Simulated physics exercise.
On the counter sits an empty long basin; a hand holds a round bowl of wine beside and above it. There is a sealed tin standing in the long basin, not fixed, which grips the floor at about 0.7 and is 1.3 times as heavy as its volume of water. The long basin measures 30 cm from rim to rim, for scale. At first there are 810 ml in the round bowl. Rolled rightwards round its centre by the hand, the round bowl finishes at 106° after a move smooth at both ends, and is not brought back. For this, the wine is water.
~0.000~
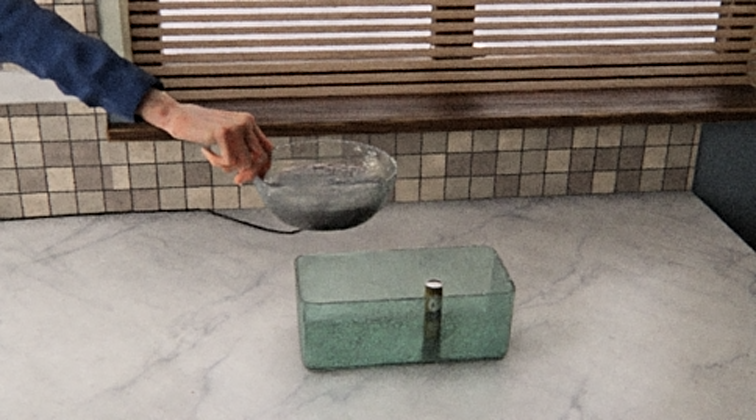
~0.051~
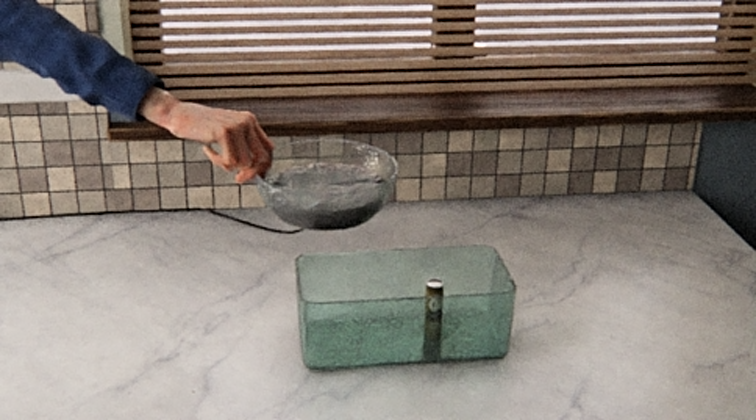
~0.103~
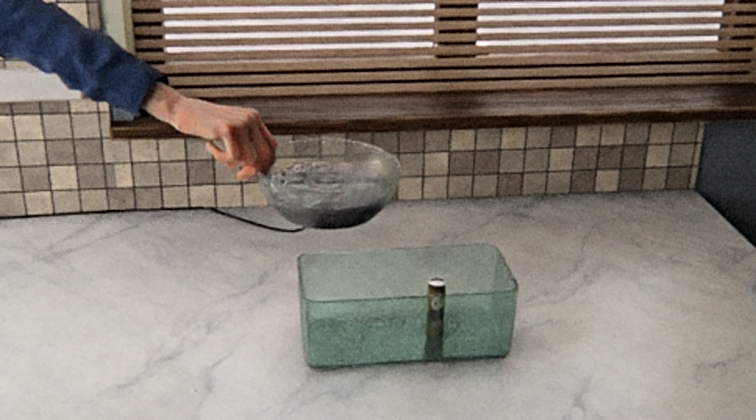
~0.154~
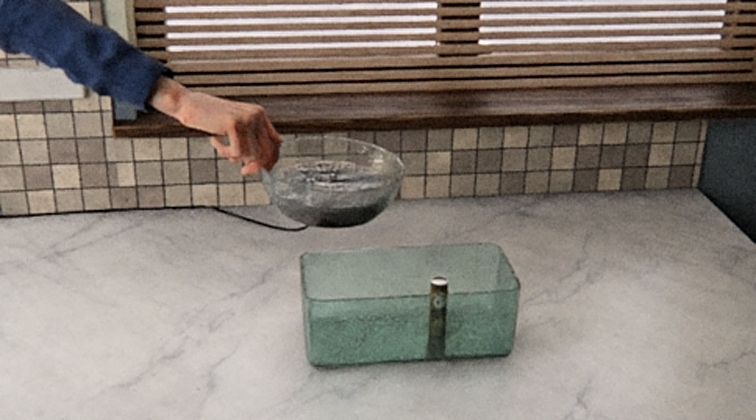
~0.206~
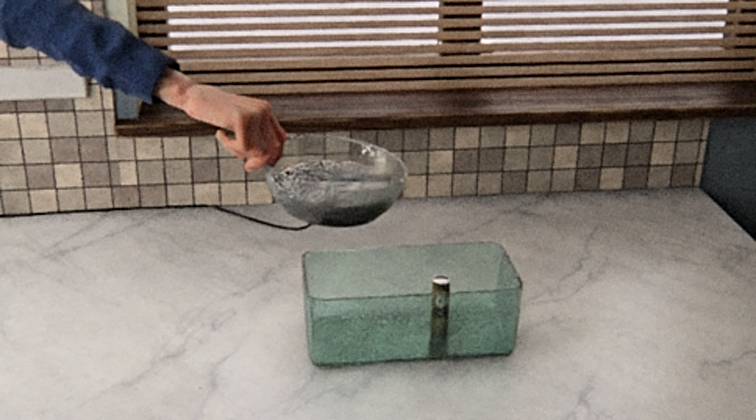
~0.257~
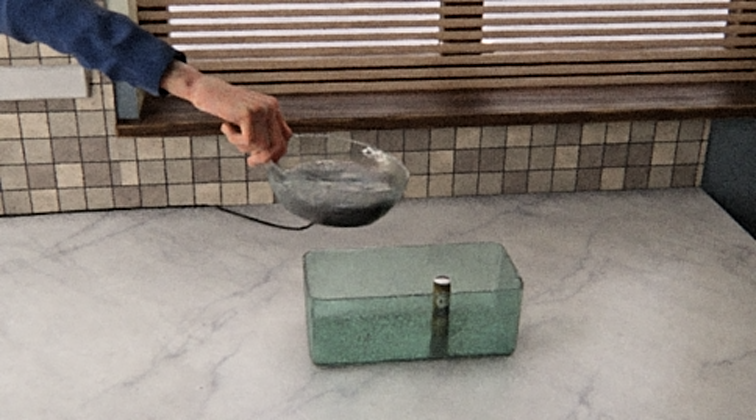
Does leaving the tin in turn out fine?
Yes: I reckon it can hold on.
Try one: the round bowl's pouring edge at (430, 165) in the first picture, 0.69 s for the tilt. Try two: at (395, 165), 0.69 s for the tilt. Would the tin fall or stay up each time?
Trial 1 - tin stays standing; trial 2 - tin tips.
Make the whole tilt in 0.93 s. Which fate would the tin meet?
The tin stays balanced.
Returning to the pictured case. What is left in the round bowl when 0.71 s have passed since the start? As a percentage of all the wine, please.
I'd estimate some 50 % remains.
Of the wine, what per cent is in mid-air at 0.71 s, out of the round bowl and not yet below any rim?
Close to 32 in a hundred.
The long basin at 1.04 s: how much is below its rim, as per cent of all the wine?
Near 94 in a hundred.
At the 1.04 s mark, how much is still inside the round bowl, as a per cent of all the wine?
1 in a hundred, give or take.
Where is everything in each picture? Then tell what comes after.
In the first picture, tilt 0°; pouring edge (396, 165); surface from (261, 188) to (388, 183); the long basin's rim runs from (297, 280) to (505, 269); the tin's top is at (434, 286).
In the second picture, tilt 0°; pouring edge (396, 165); surface from (262, 187) to (389, 183).
In the third picture, tilt 2°; pouring edge (399, 165); surface from (264, 185) to (391, 182).
In the fourth picture, tilt 4°; pouring edge (402, 166); surface from (267, 183) to (394, 182).
In the fifth picture, tilt 7°; pouring edge (405, 169); surface from (271, 181) to (396, 182).
In the sixth picture, tilt 11°; pouring edge (407, 173); surface from (274, 182) to (399, 182).
By 0.71 s the tilt is 63° and 49 per cent is still to pour; the tin stands where it began.
By 1.04 s the tilt is 98° and 1 per cent is still to pour; the tin stands where it began.
By 1.38 s the tilt is 106° and 0 per cent is still to pour; the tin stands where it began.
By 1.76 s the tilt is 106° and 0 per cent is still to pour; the tin stands where it began.
At rest the tin stands where it began.
